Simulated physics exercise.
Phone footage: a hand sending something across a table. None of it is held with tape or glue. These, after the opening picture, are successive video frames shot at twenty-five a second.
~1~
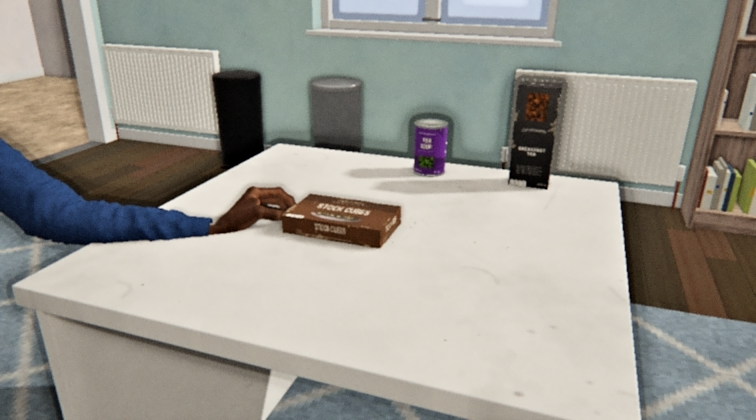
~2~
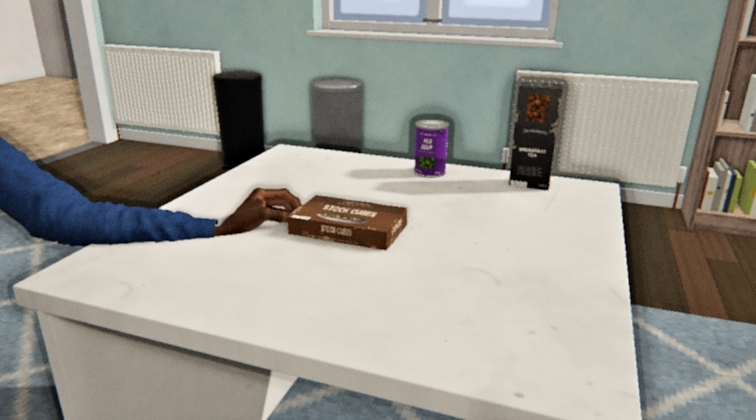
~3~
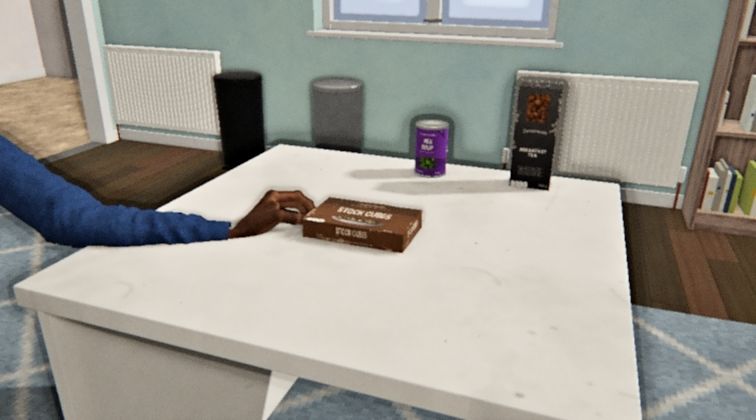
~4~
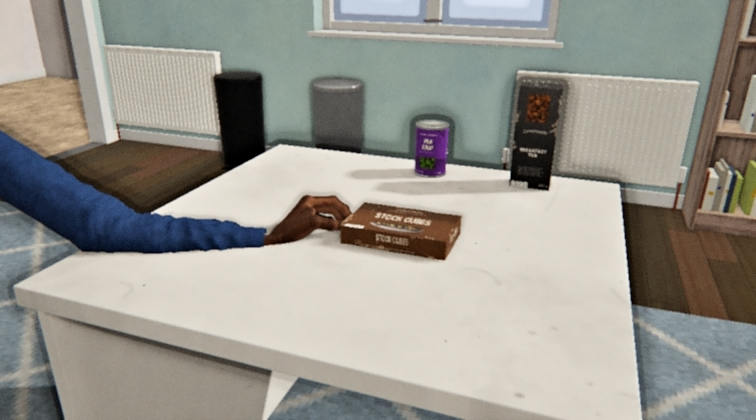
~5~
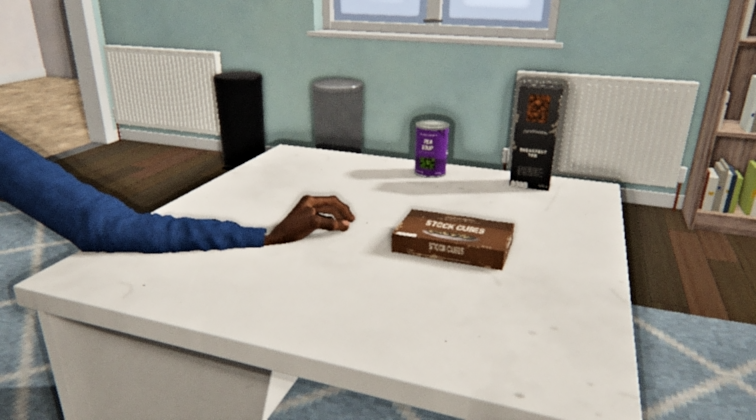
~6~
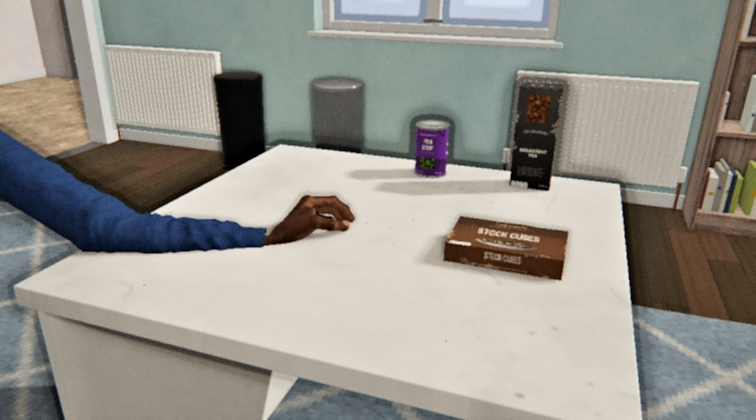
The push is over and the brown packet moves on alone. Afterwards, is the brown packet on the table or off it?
It is going to finish off the table.
Then, 0.20 s after the last picture, brown packet now off the table.
Then, 0.30 s after the last picture, things are still on the move.
Then, 0.50 s after the last picture, as before.
By the end, off the table, brown packet.
